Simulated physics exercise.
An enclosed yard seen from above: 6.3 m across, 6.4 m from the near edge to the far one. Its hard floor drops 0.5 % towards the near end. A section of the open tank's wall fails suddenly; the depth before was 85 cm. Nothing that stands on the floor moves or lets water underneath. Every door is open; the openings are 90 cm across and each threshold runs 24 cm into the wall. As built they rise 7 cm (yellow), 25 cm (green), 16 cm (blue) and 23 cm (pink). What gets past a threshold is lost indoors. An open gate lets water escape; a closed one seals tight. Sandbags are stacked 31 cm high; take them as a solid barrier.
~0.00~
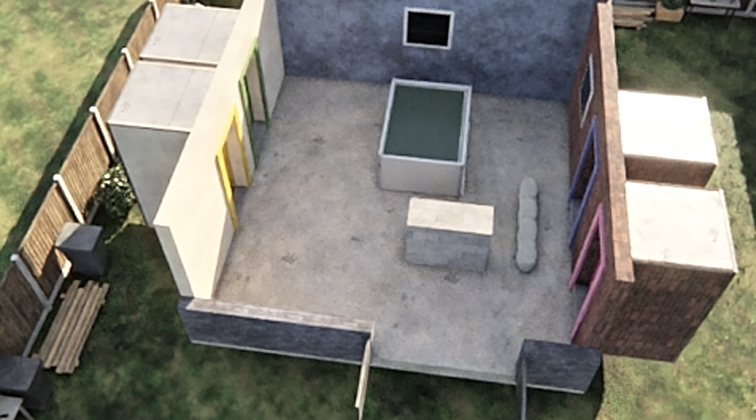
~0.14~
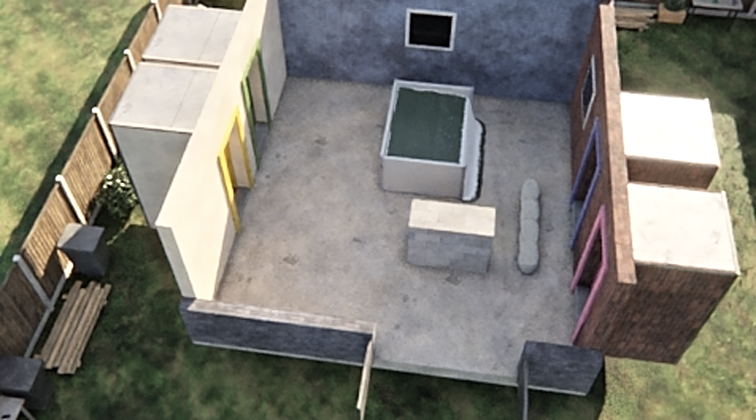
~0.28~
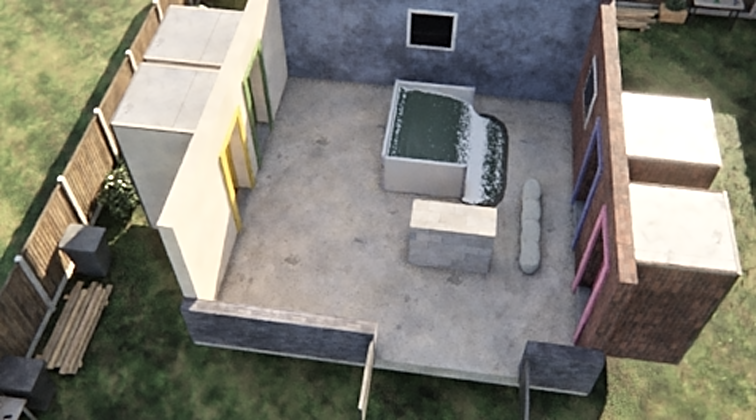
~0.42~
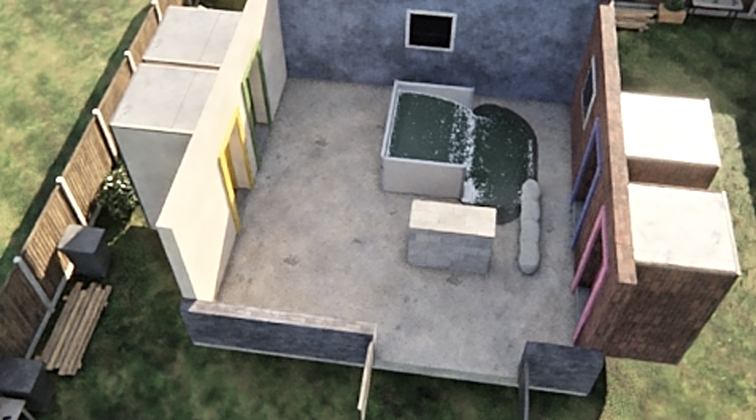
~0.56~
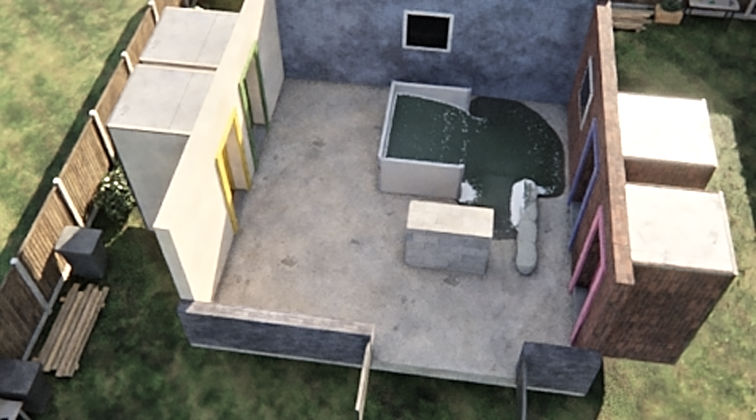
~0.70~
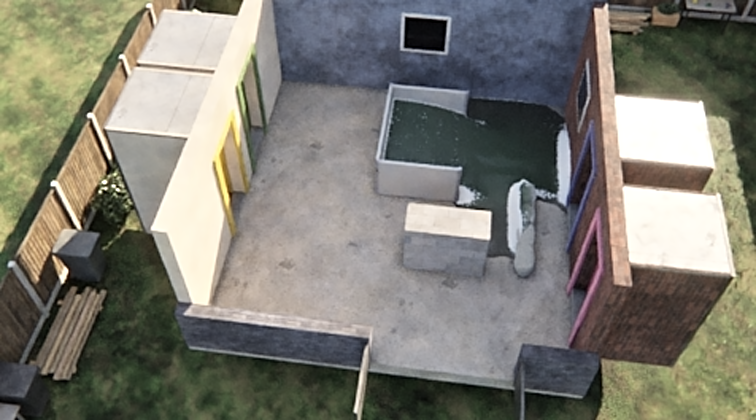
A tank of dark green water in a walled yard opened along its right side, and the water poured out, spread across the floor around the sandbags and reached the brick wall on the right.
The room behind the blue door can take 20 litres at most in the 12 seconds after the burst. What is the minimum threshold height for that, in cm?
At least 12 cm or so.
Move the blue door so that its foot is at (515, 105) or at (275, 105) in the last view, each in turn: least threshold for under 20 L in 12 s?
Roughly 26 and 17 cm.
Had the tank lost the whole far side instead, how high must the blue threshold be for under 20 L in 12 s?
About 5.5 cm.
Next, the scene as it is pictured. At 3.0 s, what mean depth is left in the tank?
Some 12 cm.
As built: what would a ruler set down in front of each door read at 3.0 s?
In cm: Yellow 0, green 0, blue 15, pink 11.
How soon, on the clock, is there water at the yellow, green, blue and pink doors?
Arrival: Yellow 5.0 s, green 4.0 s, blue 0.8 s, pink 1.6 s.
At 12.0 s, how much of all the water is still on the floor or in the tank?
Roughly 74 in a hundred.
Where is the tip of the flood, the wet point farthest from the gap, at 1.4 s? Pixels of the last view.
At about (508, 347).
After 1.4 s water covers 25 % of the floor, deepest (55 cm) near (558, 109); 15 cm at the blue door, 0 litres in over its 16 cm threshold.
After 3.0 s water covers 40 % of the floor, deepest (39 cm) near (562, 363); 15 cm at the blue door, 6 litres in over its 16 cm threshold.
After 12.0 s water covers 95 % of the floor, deepest (9 cm) near (392, 202); 5 cm at the blue door, 7 litres in over its 16 cm threshold.
At the blue door as built, the water arrived by 0.9 s and peaked near 17 cm at 1.8 s.
Run again over the same 12 s with other heights there, 26 litres in over 11 cm, 11 litres over 14.5 cm. The limit of 20 litres is kept from about 12 cm up.
